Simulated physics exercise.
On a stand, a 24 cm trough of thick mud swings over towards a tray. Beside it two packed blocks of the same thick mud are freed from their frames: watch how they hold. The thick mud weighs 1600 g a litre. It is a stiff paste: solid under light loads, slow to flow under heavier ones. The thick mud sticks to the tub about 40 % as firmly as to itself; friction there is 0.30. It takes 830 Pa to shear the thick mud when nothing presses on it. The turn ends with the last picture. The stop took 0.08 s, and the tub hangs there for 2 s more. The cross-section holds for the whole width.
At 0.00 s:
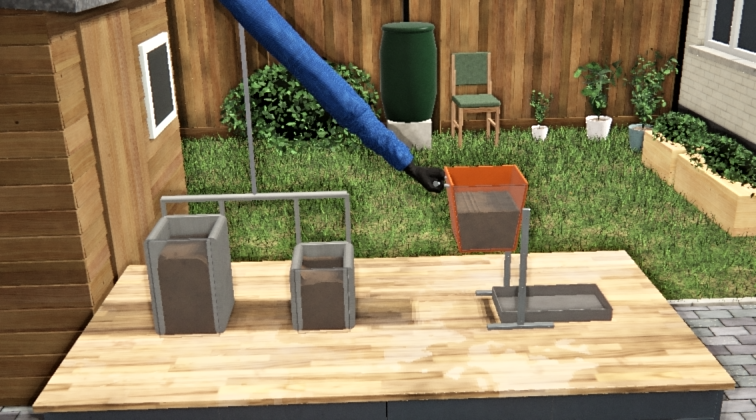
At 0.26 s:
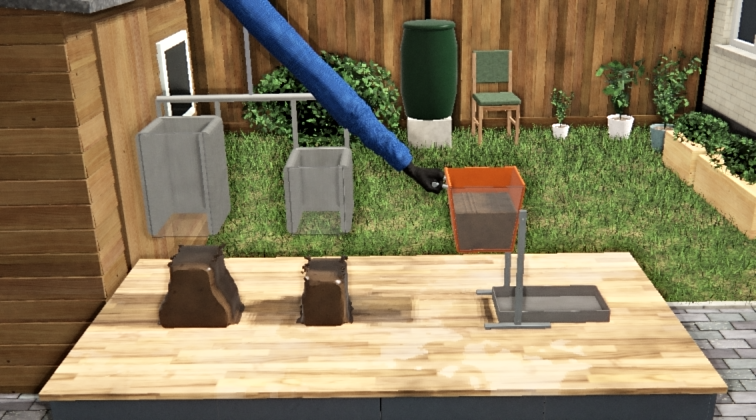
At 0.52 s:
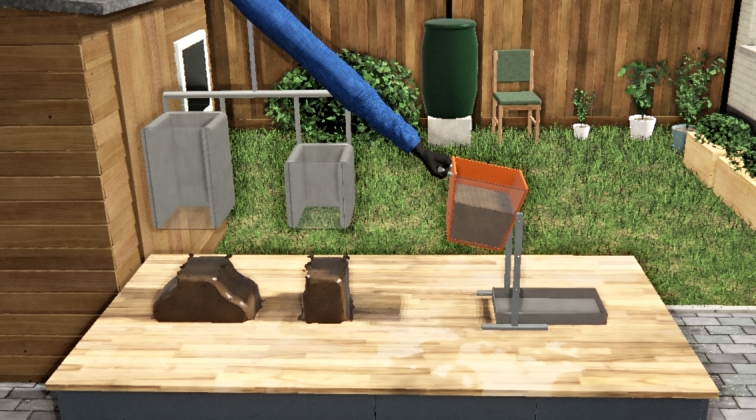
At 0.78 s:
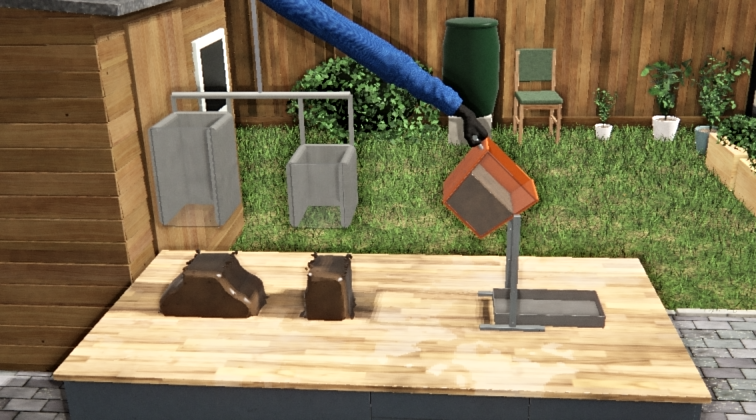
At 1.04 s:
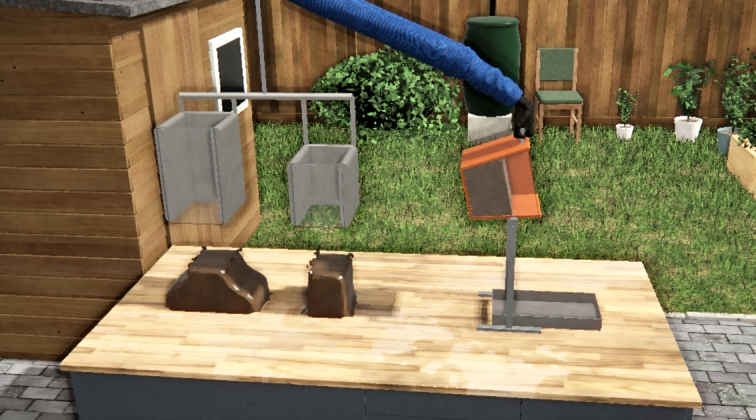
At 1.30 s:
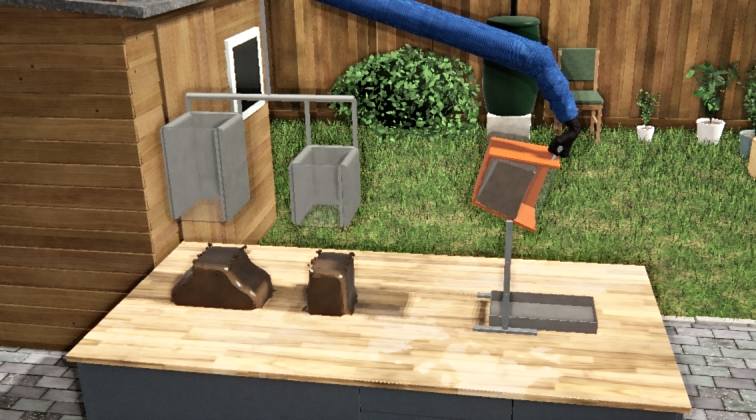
Two packed blocks of thick mud slumped on a wooden table as the gray molds around them were lifted away, then a blue-sleeved arm steadily turned an orange tub of mud clockwise above a tray.
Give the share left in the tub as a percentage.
Close to 0 per cent.
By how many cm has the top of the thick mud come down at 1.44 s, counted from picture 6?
Some 5 cm.
After 1.44 s, the tub is at 107 degrees and holds 97 %.
After 1.61 s, the tub is at 107 degrees and holds 27 %.
After 1.78 s, the tub is at 107 degrees and holds 0 %.
After 1.95 s, the tub is at 107 degrees and holds 0 %.
After 3.30 s, at the end, the tub is at 107 degrees and holds 0 %.
